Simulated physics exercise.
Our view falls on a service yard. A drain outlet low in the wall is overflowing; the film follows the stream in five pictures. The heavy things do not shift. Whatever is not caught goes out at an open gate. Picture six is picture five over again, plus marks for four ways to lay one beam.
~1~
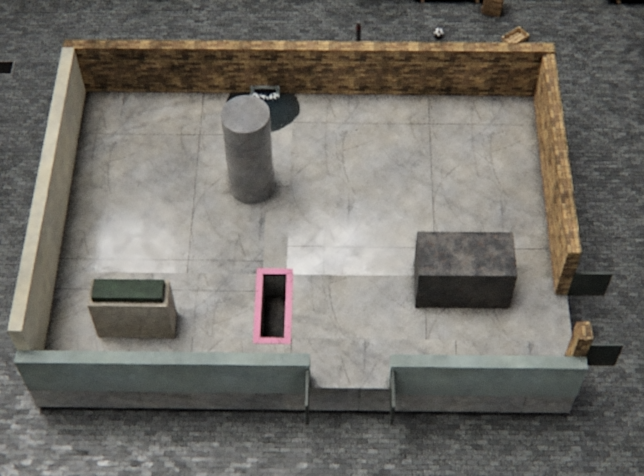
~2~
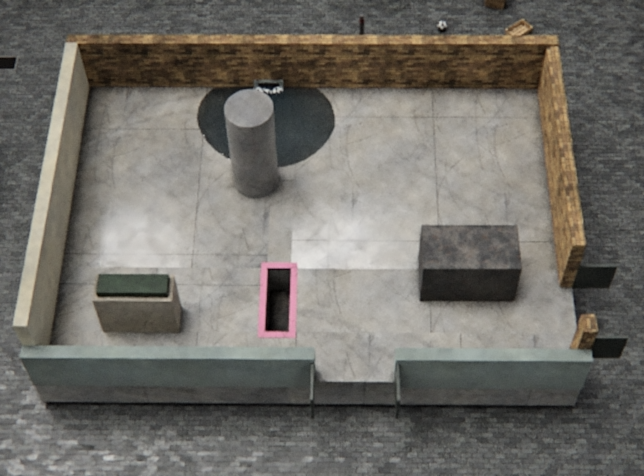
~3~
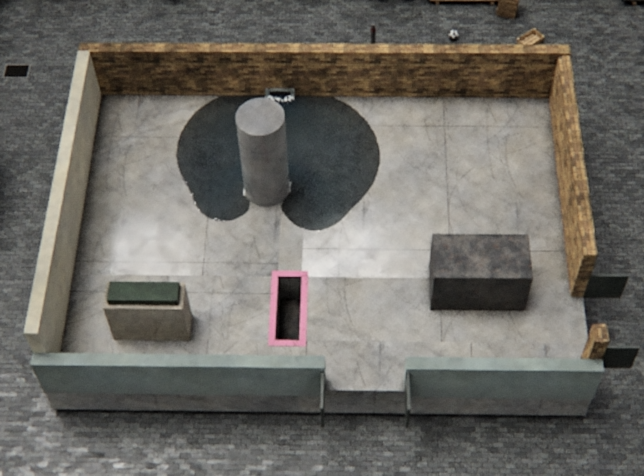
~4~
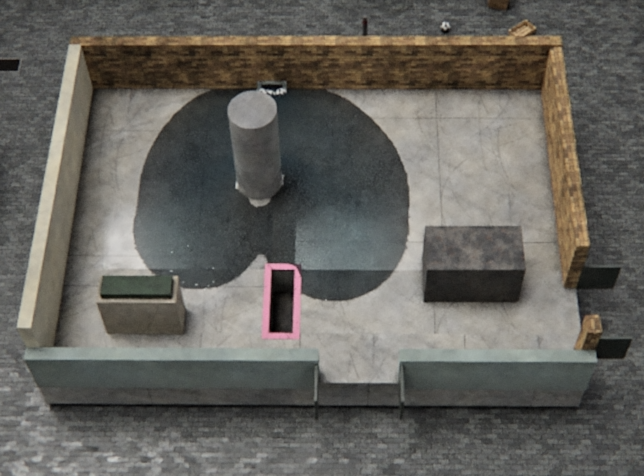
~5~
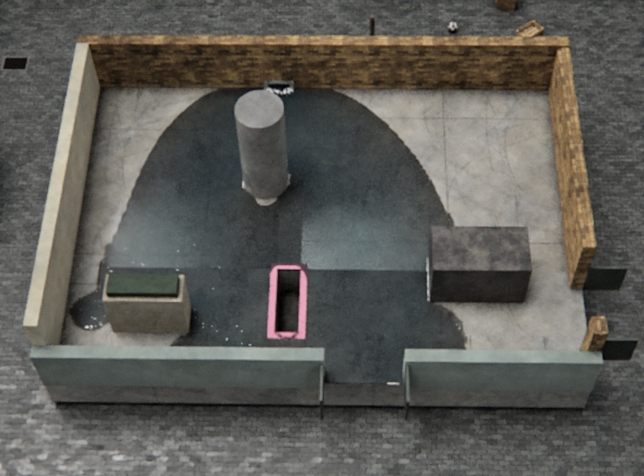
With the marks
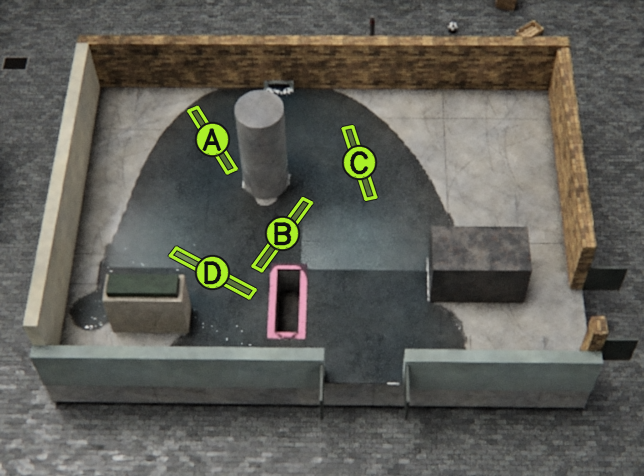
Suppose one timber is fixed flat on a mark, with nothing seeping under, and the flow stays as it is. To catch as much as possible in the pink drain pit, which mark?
The best position is D.
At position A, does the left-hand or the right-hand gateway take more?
The left gate.
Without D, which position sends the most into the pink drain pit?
The answer is C.
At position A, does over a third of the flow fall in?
No.
On the marked copy, A from (193, 109) to (231, 170); B from (257, 268) to (307, 200); C from (347, 127) to (370, 198); D from (173, 251) to (252, 293).
If A is chosen, about 19 % of the stream runs into the pink drain pit, about 78 % out by the gates.
If B is chosen, about 16 % of the stream runs into the pink drain pit, about 82 % out by the gates.
If C is chosen, about 25 % of the stream runs into the pink drain pit, about 72 % out by the gates.
If D is chosen, about 39 % of the stream runs into the pink drain pit, about 59 % out by the gates.
